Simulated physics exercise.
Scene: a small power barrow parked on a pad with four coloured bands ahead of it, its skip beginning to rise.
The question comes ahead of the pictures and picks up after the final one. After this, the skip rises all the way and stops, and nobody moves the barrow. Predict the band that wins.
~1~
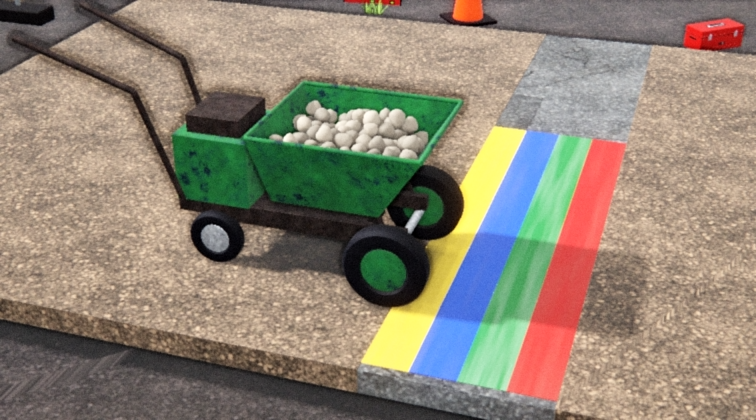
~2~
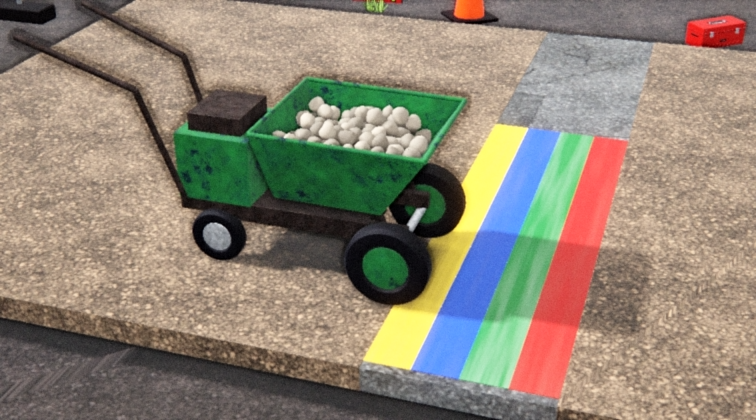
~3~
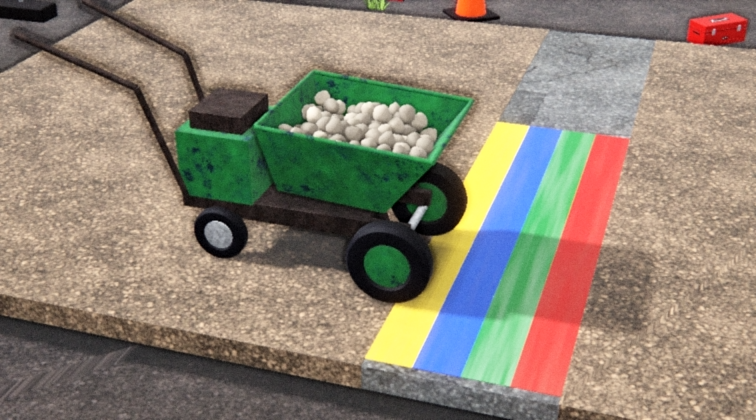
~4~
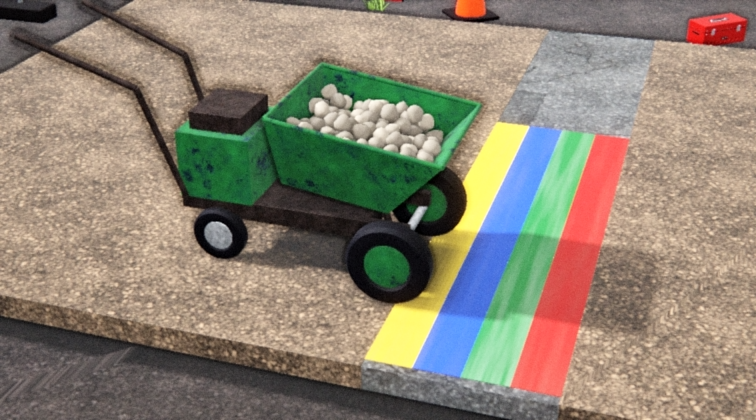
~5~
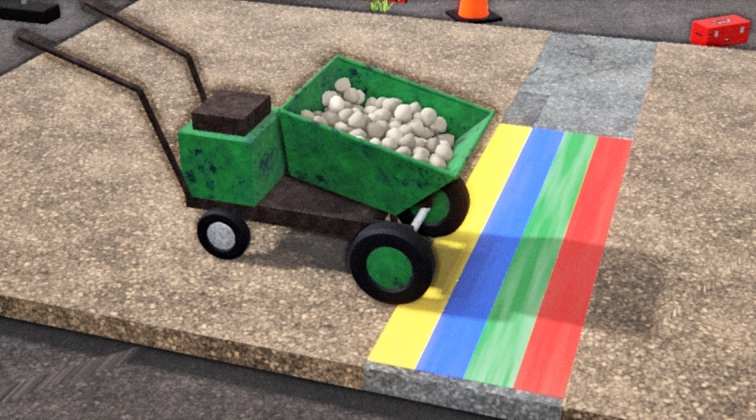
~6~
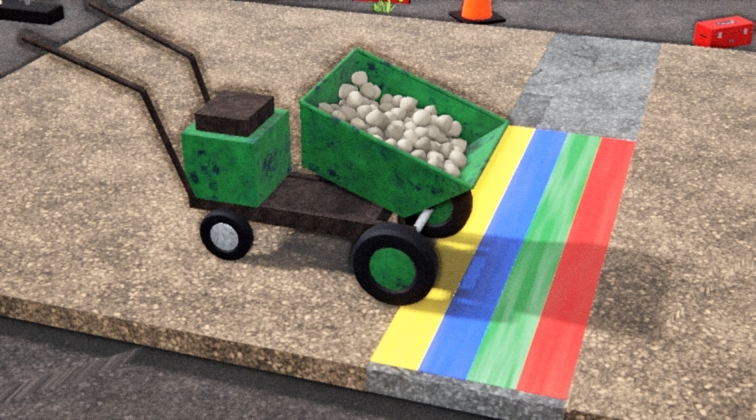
The red one.
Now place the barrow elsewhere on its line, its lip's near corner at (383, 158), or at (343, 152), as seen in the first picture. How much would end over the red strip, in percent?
First try: Around 30 %; second try: Around 10 %.
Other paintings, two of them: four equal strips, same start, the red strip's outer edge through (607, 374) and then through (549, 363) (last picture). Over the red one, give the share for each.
I'd say about 40 % for the first and about 30 % for the second.
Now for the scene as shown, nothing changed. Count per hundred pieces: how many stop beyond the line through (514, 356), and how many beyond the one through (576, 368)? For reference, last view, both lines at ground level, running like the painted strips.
In order, some 80 % then some 30 %.
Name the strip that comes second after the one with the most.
Second: Green.
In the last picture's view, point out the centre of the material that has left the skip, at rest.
Close to (583, 286) in the last picture.
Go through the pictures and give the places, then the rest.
In the first picture, lip of the skip (421, 163), level; top of the load (352, 137), river pebbles; yellow strip (402, 334); blue strip (448, 342); green strip (494, 351); red strip (543, 360).
In the second picture, lip of the skip (425, 162), tipped barely; top of the load (356, 135).
In the third picture, lip of the skip (432, 163), tipped barely; top of the load (362, 131).
In the fourth picture, lip of the skip (441, 168), tipped a little; top of the load (341, 120).
In the fifth picture, lip of the skip (456, 177), tipped a little; top of the load (343, 125).
In the sixth picture, lip of the skip (472, 187), tipped clearly; top of the load (358, 121); yellow strip (411, 332); blue strip (457, 341); green strip (504, 350); red strip (552, 359).
Just after the last frame, skip tipped steeply; every one in the skip.
A moment on, skip tipped right over; the larger part in the skip; just a few over the green strip; about a tenth over the red strip; just a few falling.
Further on, skip tipped right over; roughly a quarter in the skip; about a tenth over the green strip; roughly a third over the red strip; roughly a quarter off the paint.
When it is over, skip tipped right over; about a tenth in the skip; not one over the yellow strip; not one over the blue strip; roughly a quarter over the green strip; roughly a third over the red strip; roughly a third off the paint.
